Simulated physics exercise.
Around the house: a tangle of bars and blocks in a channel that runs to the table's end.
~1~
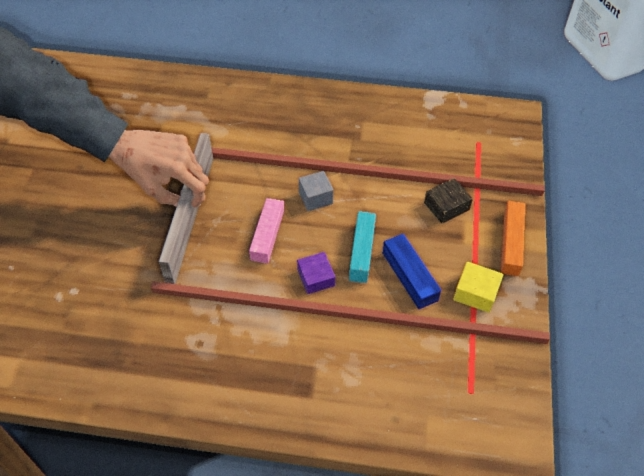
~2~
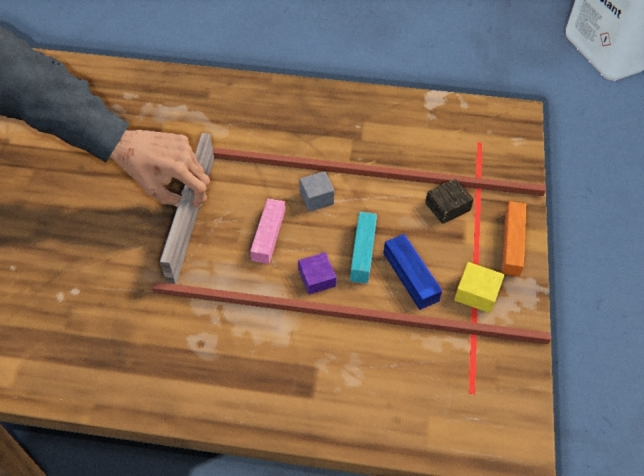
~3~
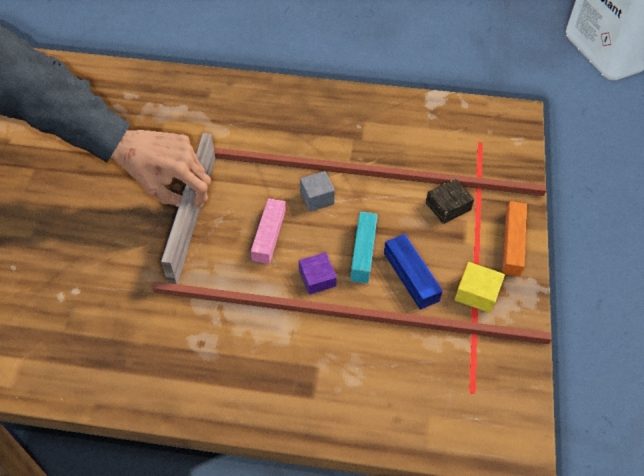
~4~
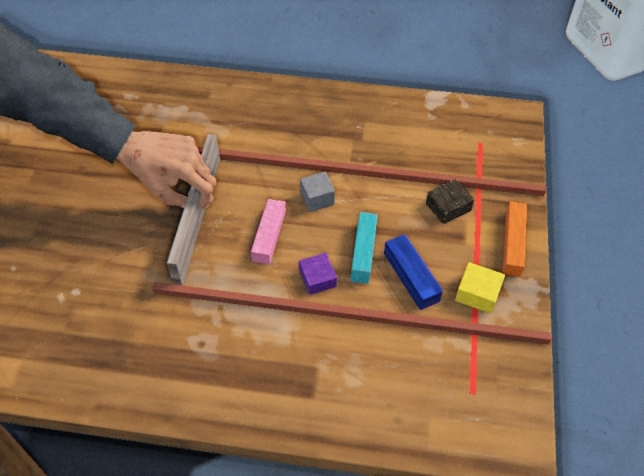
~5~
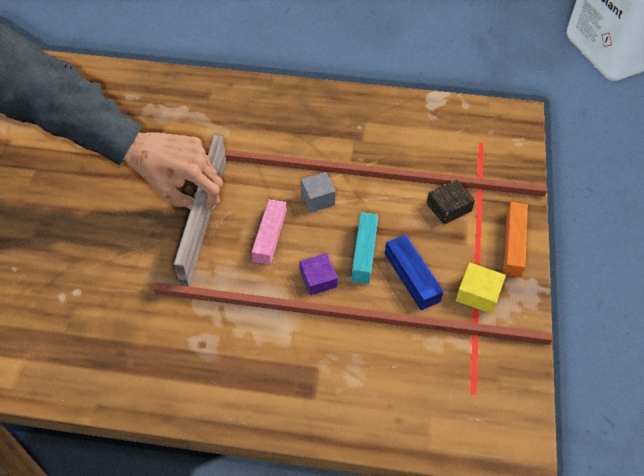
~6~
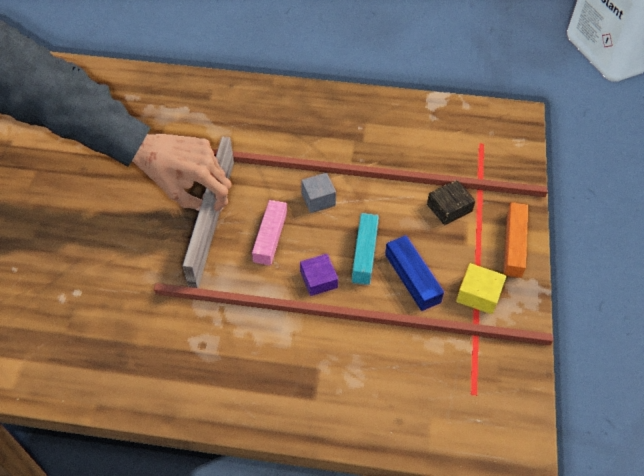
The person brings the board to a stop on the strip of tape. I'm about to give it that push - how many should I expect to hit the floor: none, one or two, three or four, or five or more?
Expect one or two.
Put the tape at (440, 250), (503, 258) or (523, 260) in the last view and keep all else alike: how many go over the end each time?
Respectively, 0, 3 and 5.
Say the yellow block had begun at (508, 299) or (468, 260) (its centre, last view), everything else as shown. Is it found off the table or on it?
The yellow block would drop away in the first case and drop away in the second.
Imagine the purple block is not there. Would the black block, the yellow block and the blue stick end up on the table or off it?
Taking them one by one, the black block holds its spot, the yellow block drops away and the blue stick holds its spot.
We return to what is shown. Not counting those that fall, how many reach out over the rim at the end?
It totals 0.
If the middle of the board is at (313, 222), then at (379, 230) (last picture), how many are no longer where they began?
Tally: First 3; then 5.
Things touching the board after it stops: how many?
Looks like 3 of them, all told.
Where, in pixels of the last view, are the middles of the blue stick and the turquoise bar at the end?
(529, 281) and (508, 263), approximately.
Soon after, none off yet; orange bar at rest near (516, 239); yellow block at rest near (481, 289); black block at rest near (451, 202).
After that, none off yet; orange bar at rest near (516, 239); yellow block moving near (485, 289); black block at rest near (451, 202).
In the end, the number that fall off is one or two; gone, yellow block and orange bar.
